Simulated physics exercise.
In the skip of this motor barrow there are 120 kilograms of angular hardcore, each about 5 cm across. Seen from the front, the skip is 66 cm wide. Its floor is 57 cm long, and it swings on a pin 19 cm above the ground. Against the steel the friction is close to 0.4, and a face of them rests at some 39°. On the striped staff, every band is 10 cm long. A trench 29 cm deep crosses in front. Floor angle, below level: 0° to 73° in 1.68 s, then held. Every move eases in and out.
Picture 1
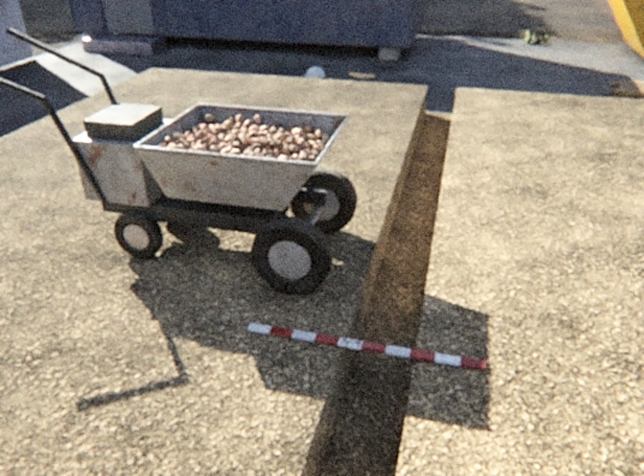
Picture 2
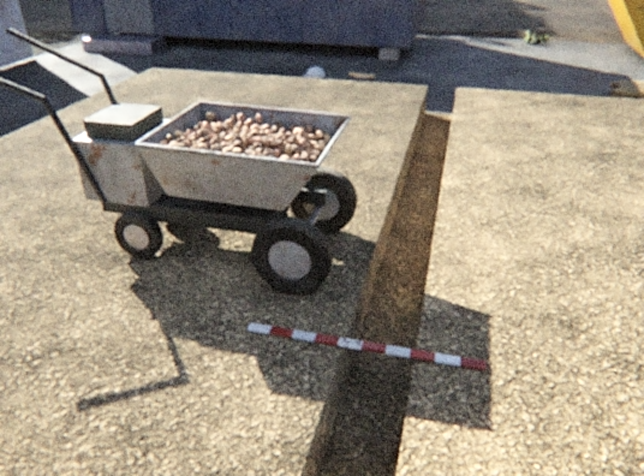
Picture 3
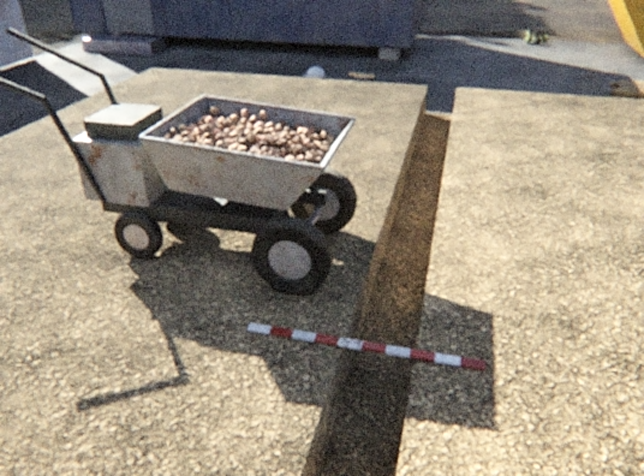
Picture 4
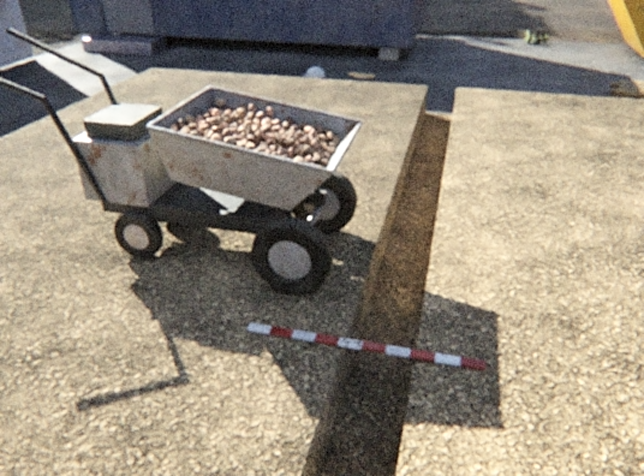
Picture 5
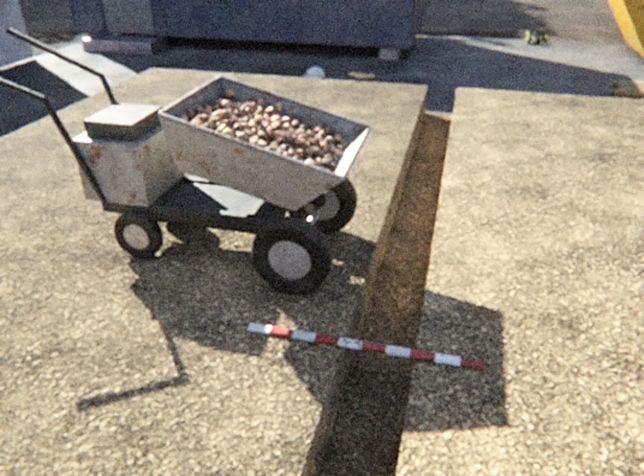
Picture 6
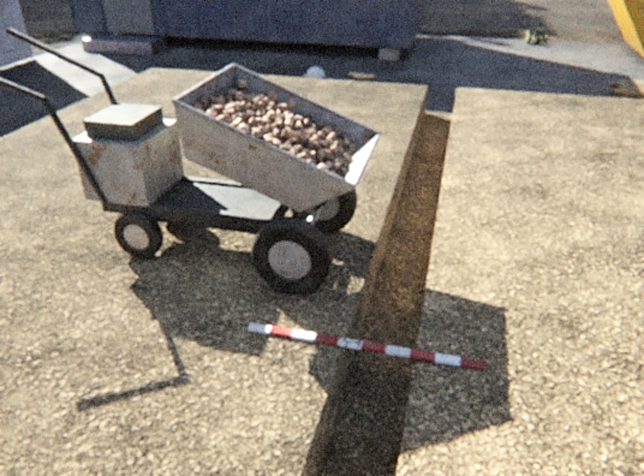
A small wheeled cart with a grey, rust-marked skip full of brownish-pink stones stands at the left on sunlit, gritty tan ground, seen from above and to one side. Black handles rise behind it, a red-and-white striped staff lies across a narrow trench in front, and a dark blue container sits behind. The skip's rear slowly lifts, tilting its front down toward the right, while the cart and camera stay still.
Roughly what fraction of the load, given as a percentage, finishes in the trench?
Some 53 per cent of the stones.
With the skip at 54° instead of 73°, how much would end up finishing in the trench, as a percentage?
Roughly 5 per cent would end in the trench.
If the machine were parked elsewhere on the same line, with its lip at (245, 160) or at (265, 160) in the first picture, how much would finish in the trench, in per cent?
Close to 75 percent in the first case, 85 percent in the second.
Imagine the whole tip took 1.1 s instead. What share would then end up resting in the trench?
Expected share: Around 50%.
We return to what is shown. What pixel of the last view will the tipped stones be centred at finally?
(419, 295).
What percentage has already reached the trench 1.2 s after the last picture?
Close to 10 per cent has got there by then.
Then, 0.7 s after the last picture the floor is at 62°, 100 % in the skip; the foremost stones are at (401, 215).
Then, 1.2 s after the last picture the floor is at 73°, 66 % in the skip, 10 % in the trench, 24 % past the trench; the foremost stones are at (497, 278).
Then, 1.5 s after the last picture the floor is at 73°, 38 % in the skip, 23 % in the trench, 39 % past the trench; the foremost stones are at (554, 280).
Then, 3.5 s after the last picture the floor is at 73°, 11 % in the skip, 53 % in the trench, 37 % past the trench; the foremost stones are at (573, 280).
